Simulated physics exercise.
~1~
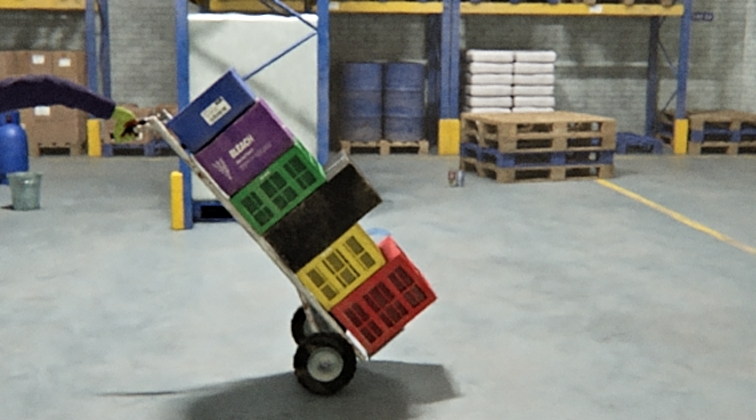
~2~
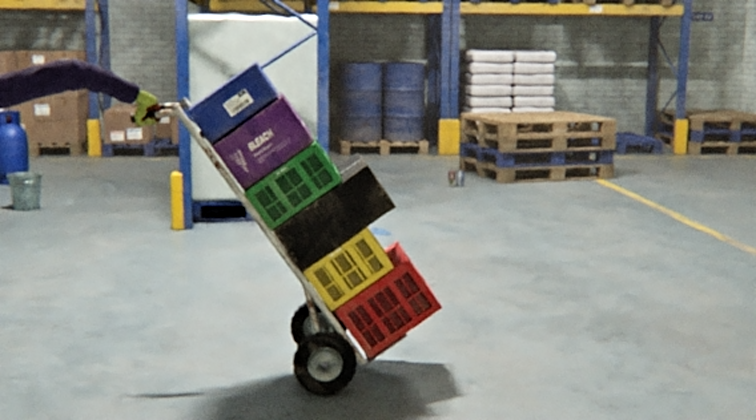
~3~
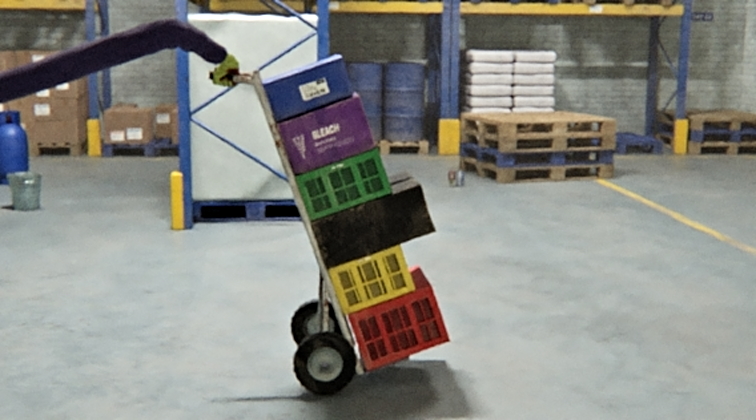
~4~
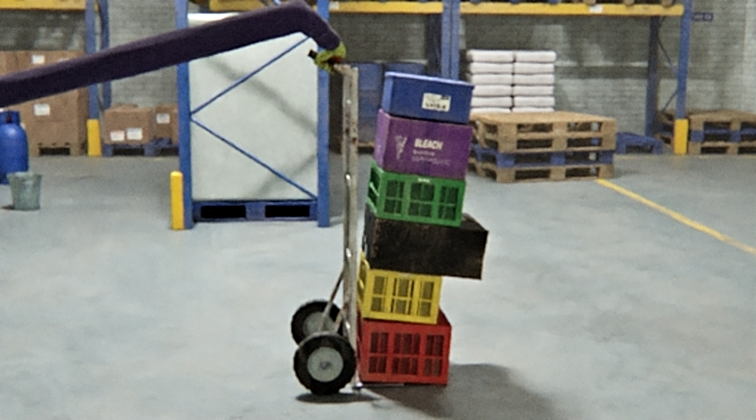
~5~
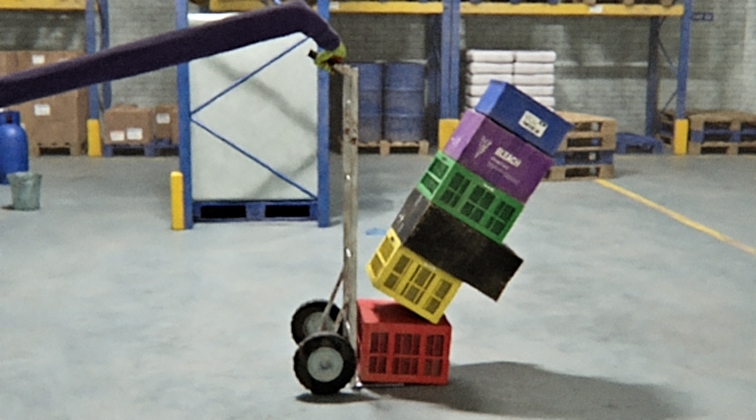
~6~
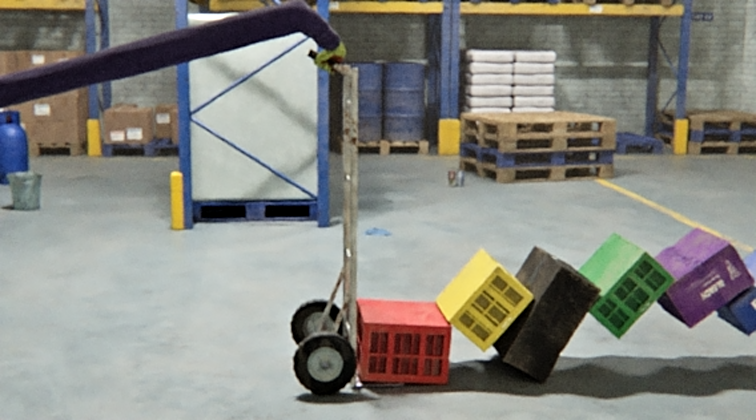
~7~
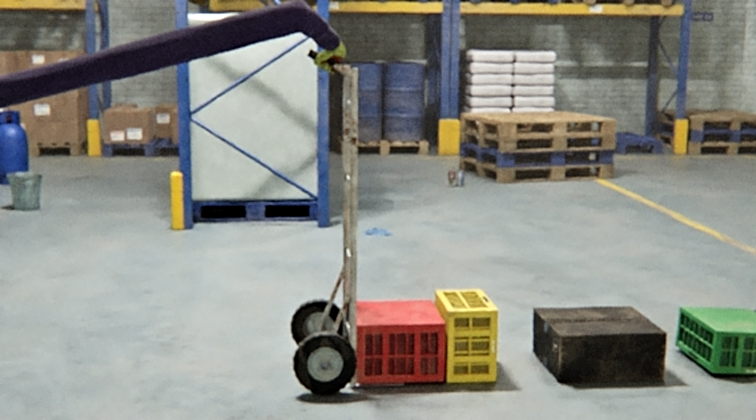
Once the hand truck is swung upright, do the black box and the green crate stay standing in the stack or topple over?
Both of them topple. The black box and the green crate tip off to the right with the upper part of the stack and end up on the floor.
